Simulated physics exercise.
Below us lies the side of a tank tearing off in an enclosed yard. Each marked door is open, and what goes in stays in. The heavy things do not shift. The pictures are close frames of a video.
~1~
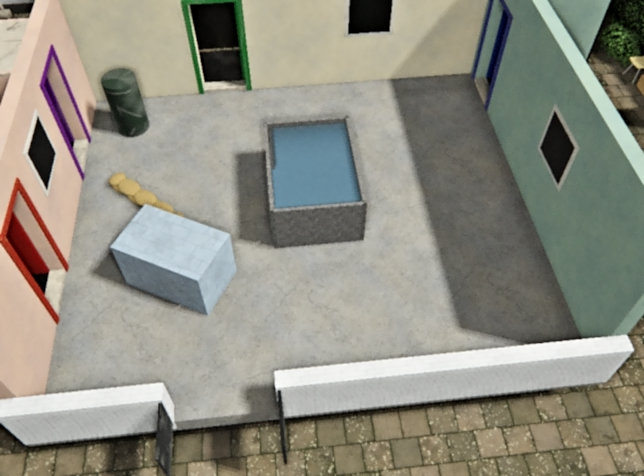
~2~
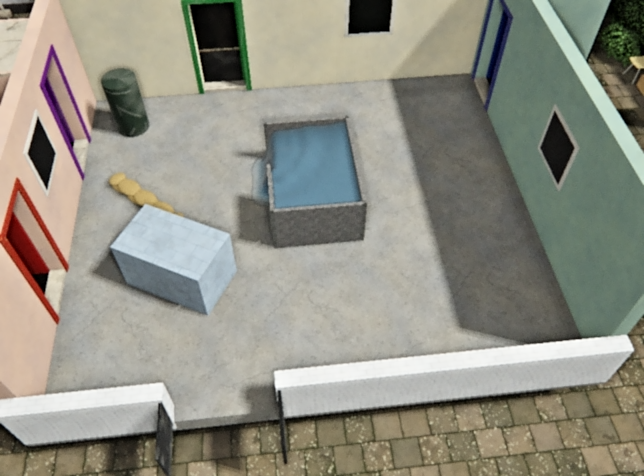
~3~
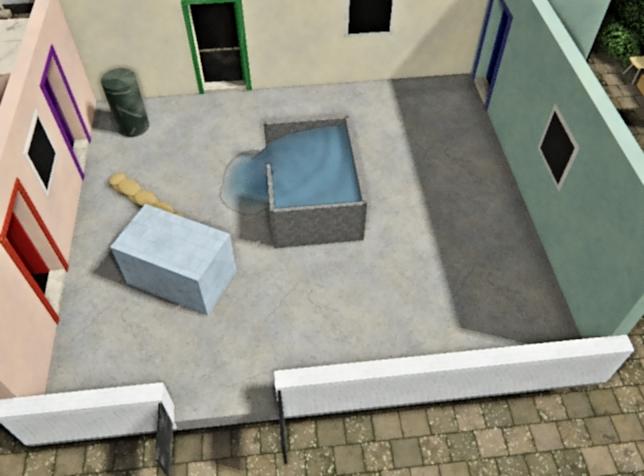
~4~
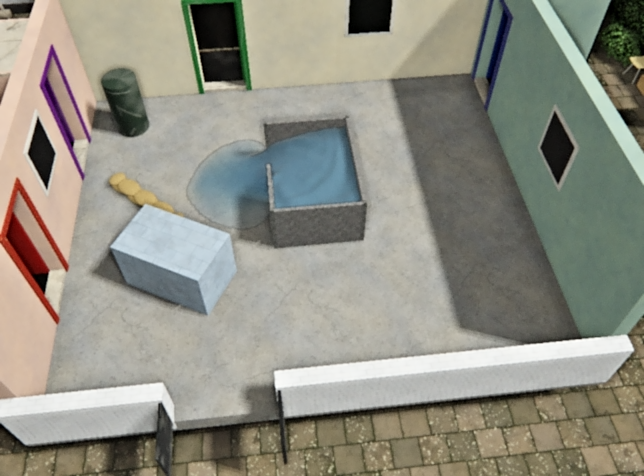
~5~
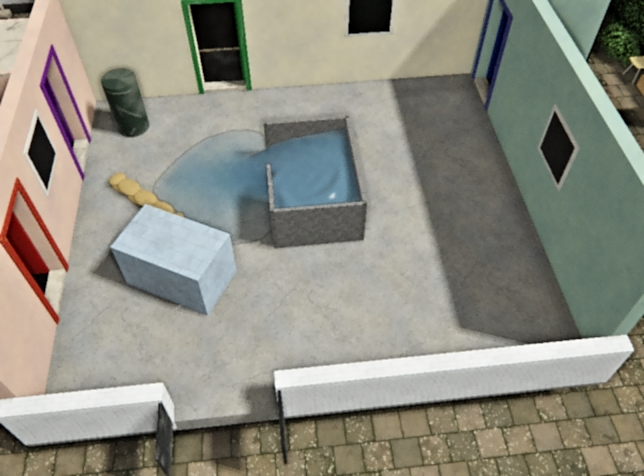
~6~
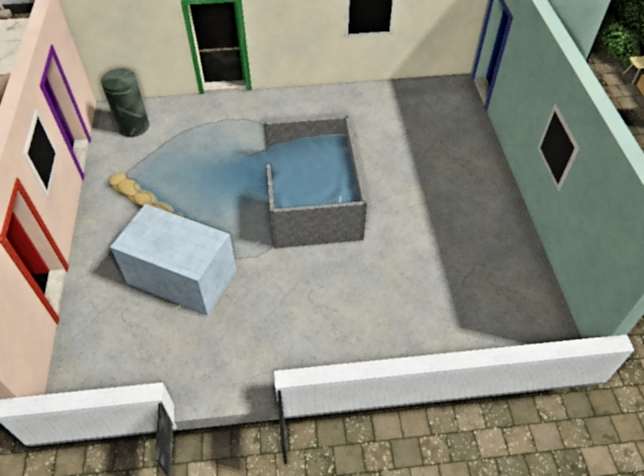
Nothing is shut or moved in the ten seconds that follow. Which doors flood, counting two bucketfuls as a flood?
One by one: The green door holds within the limit; the purple door floods; the red door holds within the limit; the blue door holds within the limit.
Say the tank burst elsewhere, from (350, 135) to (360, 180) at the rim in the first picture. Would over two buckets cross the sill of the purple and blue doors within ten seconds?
My reading: Purple door stays under, blue door is over.
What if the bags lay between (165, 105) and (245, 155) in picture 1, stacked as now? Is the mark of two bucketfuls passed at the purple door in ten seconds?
My reading: The purple one lets more in.
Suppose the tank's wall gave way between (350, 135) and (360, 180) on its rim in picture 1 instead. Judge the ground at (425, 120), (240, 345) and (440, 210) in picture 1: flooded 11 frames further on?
As listed: Covered, free of water, flooded.
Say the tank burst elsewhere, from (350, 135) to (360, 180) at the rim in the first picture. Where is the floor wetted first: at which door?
First comes the blue one.
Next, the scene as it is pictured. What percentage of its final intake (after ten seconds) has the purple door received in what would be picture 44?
Close to 95 %.
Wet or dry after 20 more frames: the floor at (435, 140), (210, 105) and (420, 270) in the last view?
In that order: Dry, awash, not flooded.
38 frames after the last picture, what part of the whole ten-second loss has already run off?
About 90 per cent.
A moment on, water covers 20 % of the floor; the green door not reached, the purple door over two buckets in, the red door not reached, the blue door not reached.
Next, water covers 25 % of the floor; the green door under two buckets in, the purple door far over two buckets in, the red door not reached, the blue door not reached.
Then, water covers 30 % of the floor; the green door under two buckets in, the purple door far over two buckets in, the red door wet at the sill, nothing in, the blue door not reached.
Later, water covers 55 % of the floor; the green door under two buckets in, the purple door far over two buckets in, the red door wet at the sill, nothing in, the blue door not reached.
In the end, water covers 85 % of the floor; the green door under two buckets in, the purple door far over two buckets in, the red door wet at the sill, nothing in, the blue door wet at the sill, nothing in.
